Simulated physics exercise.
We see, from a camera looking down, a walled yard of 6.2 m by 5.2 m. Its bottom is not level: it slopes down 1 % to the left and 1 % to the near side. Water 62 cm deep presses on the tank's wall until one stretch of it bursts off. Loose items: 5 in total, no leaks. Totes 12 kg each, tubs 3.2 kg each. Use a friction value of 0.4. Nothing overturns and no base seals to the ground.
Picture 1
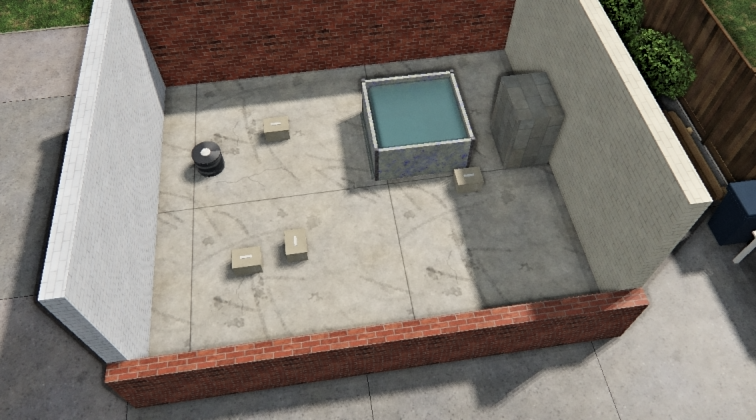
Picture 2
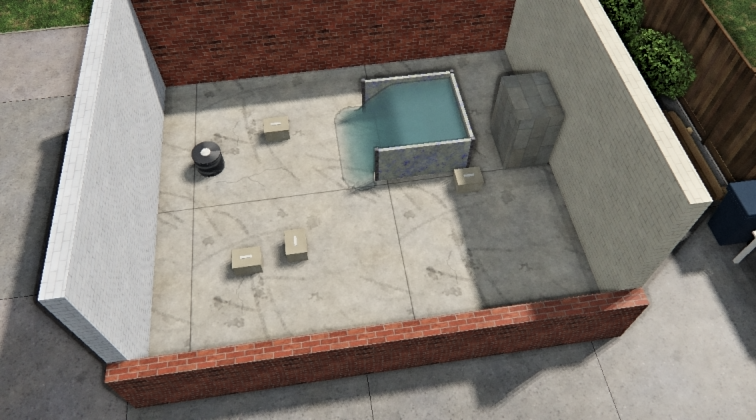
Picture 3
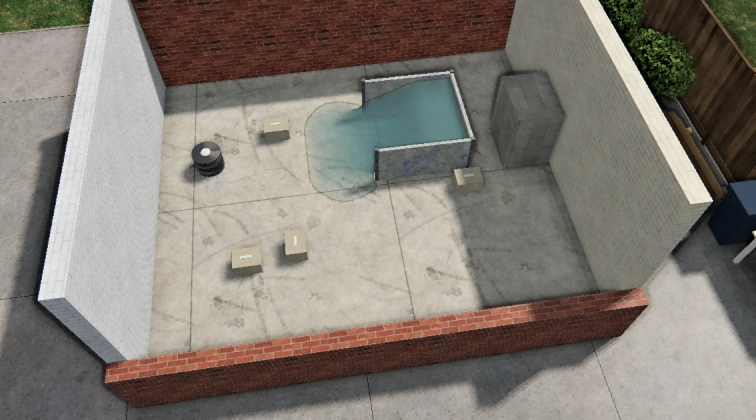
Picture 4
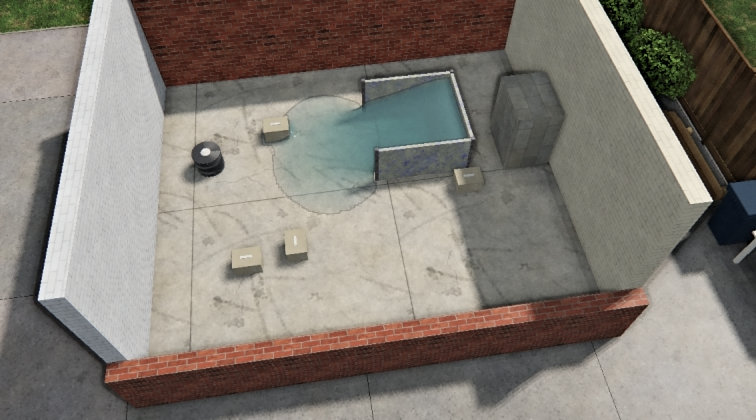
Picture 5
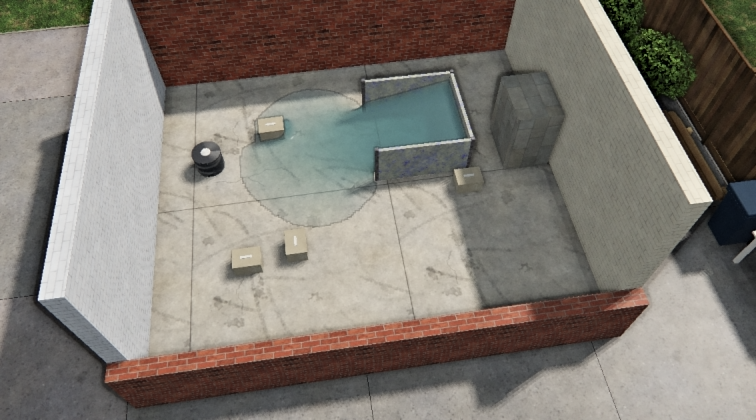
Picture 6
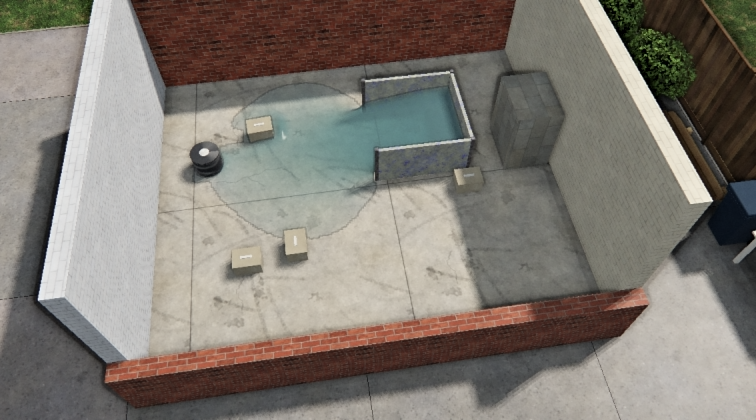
Water pouring from an opened side of a raised tank, spreading left across a walled concrete yard and nudging one small box.
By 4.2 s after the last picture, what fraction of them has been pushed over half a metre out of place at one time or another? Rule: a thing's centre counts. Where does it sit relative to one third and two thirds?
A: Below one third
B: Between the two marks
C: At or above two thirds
The answer is B.
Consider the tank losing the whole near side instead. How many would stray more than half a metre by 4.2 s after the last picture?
Then 1 of them would.
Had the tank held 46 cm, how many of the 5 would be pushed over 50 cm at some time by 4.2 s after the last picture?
Then it comes to 2.
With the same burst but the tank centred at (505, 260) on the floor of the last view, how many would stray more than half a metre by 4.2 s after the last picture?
The count would be 3.
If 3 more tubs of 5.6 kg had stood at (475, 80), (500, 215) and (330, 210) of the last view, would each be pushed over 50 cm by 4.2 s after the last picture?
Note, in sequence: Under threshold; under threshold; over threshold.
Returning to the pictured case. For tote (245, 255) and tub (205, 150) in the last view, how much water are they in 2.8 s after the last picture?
Close to 5 and 13 centimetres.
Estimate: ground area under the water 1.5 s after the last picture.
My estimate is roughly 16 m2.
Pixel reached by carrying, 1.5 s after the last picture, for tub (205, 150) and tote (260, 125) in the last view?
Somewhere around (166, 152) and (182, 96).
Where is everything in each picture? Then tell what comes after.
The first picture shows a tote at (276, 124) rests on the ground; a tub at (206, 152) rests on the ground; 2.0 m2 under water; 0 of 5 have shifted.
The second picture shows a tote at (276, 124), on the bottom; a tub at (206, 152), on the bottom; 2.9 m2 under water; 0 of 5 have shifted.
The third picture shows a tote at (276, 124), on the bottom; a tub at (206, 152) rests on the ground; 3.9 m2 under water; 0 of 5 have shifted.
The fourth picture shows a tote at (276, 124), on the bottom; a tub at (206, 152) rests on the ground; water covers 5.2 m2; 0 of 5 have shifted.
The fifth picture shows a tote at (271, 124), on the bottom, 9 cm from its start; a tub at (206, 152) rests on the ground; 6.6 m2 under water; 1 of 5 have shifted.
The sixth picture shows a tote at (259, 125), on the bottom, 27 cm from its start; a tub at (204, 152), on the bottom; water covers 8.1 m2; 1 of 5 have shifted.
Then, 0.4 s after the last picture 2 of 5 are over 50 cm from their spots; 0 afloat.
Then, 1.5 s after the last picture 2 of 5 are over 50 cm from their spots; 2 afloat.
Then, 2.8 s after the last picture 2 of 5 are over 50 cm from their spots; 2 afloat.
Then, 4.2 s after the last picture 2 of 5 are over 50 cm from their spots, and 2 have been at some point; 1 afloat.
